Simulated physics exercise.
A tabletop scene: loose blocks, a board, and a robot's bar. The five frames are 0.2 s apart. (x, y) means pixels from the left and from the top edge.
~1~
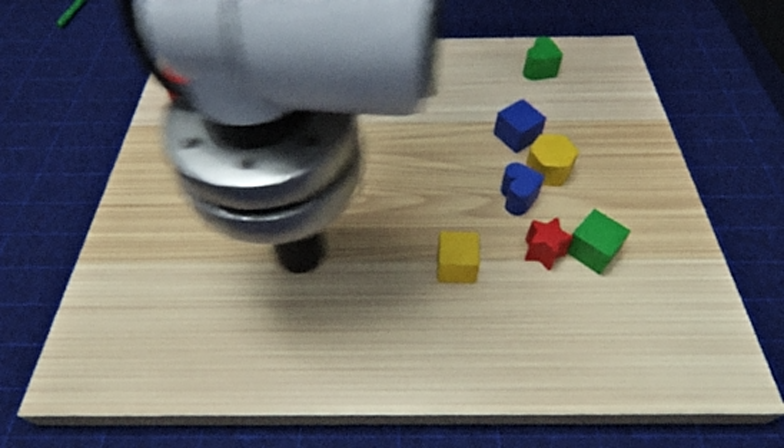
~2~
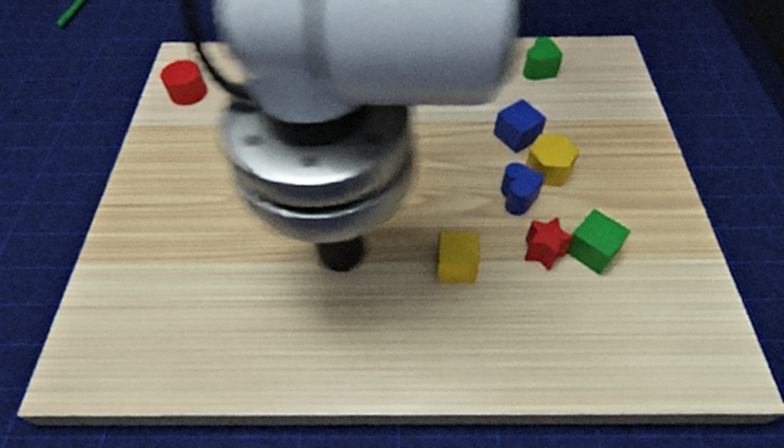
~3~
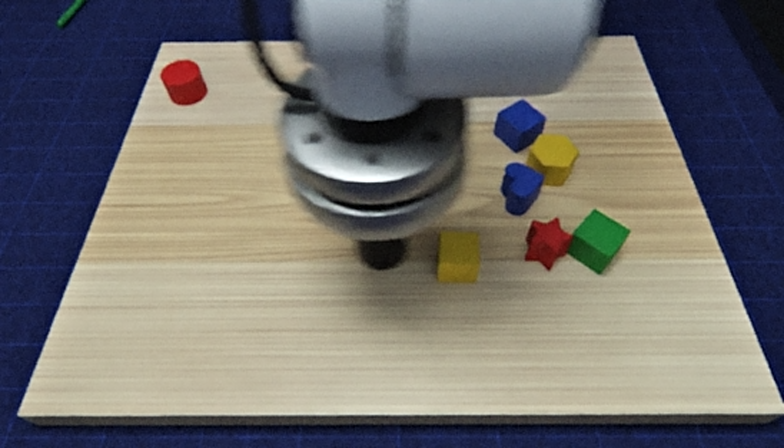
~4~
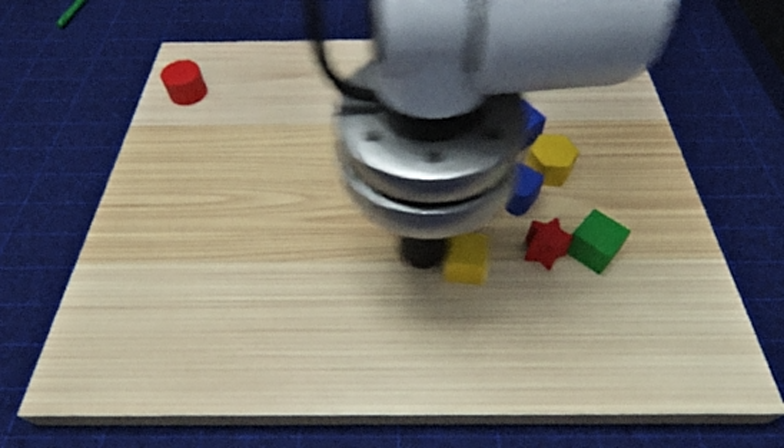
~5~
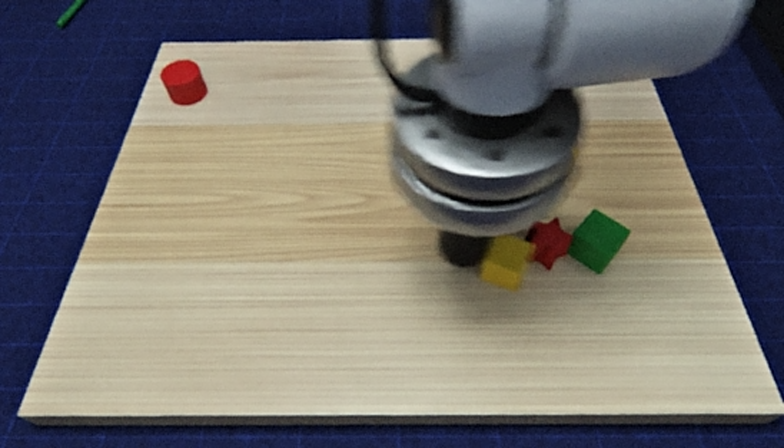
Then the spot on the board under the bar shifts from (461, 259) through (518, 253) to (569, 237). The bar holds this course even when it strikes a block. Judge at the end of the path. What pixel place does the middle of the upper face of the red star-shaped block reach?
(625, 219)
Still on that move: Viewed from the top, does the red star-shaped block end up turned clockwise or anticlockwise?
From above, it looks like the red star-shaped block goes clockwise.
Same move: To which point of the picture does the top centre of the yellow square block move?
Around (563, 268).
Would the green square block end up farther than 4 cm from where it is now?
That would be a yes.
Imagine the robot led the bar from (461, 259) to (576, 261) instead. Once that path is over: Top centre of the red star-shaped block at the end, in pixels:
So, by the moment the path ends, you'll find the top centre of the red star-shaped block at (609, 219).
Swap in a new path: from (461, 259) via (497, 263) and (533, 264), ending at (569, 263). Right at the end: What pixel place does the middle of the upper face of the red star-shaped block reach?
In the picture, that point is around (600, 219).
What follows on the original path. Halfway along, bar at (523, 241); yellow square block at (557, 266), turned 35° clockwise; red star-shaped block at (571, 232); green square block at (613, 229).
At the end, bar at (575, 224); yellow square block at (563, 268), turned 45° clockwise; blue heart block unmoved; red star-shaped block at (625, 219), turned 25° clockwise; green square block at (668, 224), turned 15° clockwise.
